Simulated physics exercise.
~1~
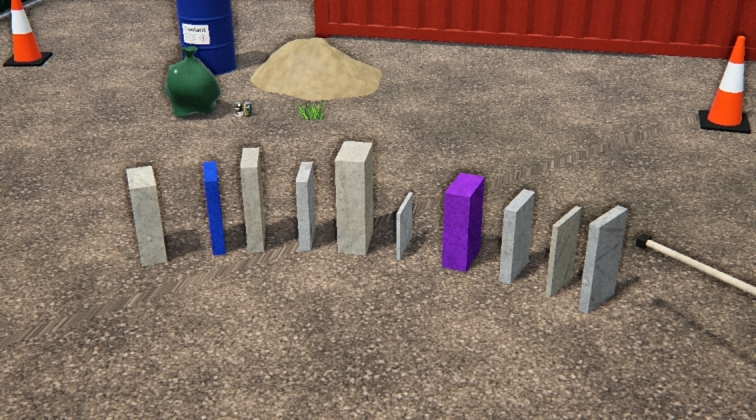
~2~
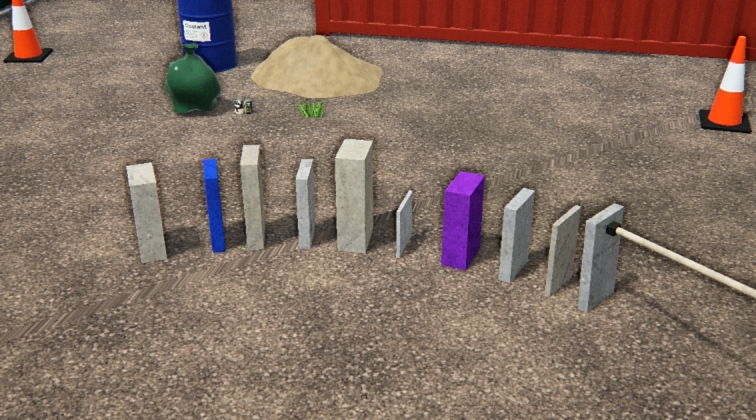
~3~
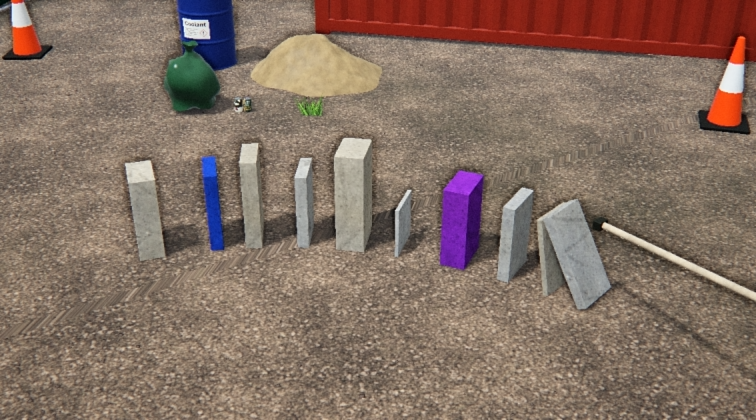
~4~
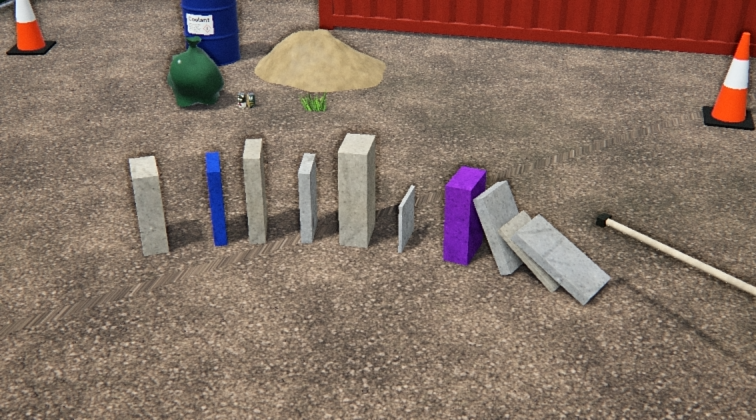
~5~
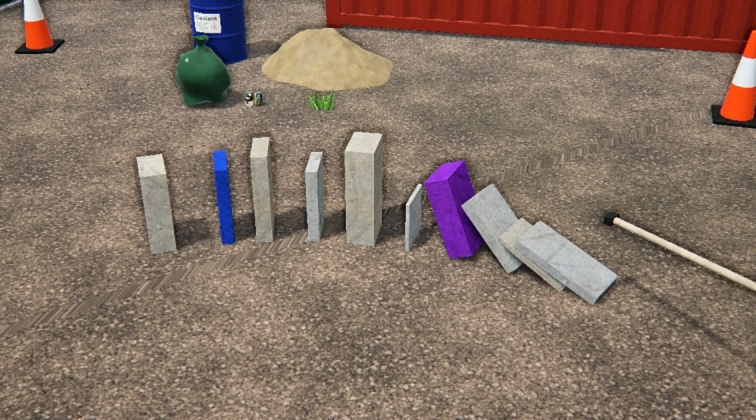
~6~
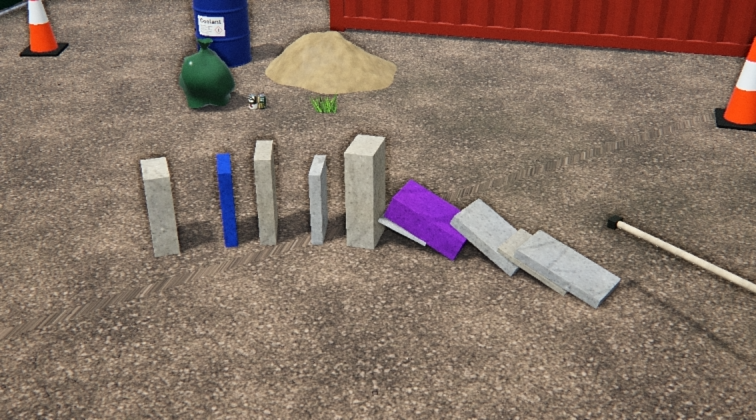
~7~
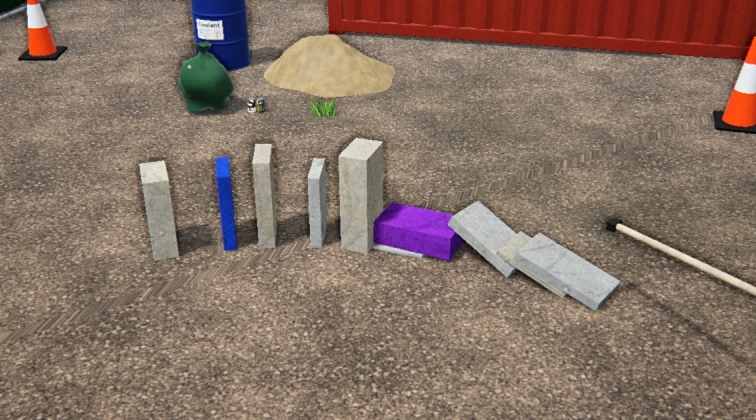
A pole tips the right-hand slab, toppling slabs leftward through the purple one, leaving five standing.
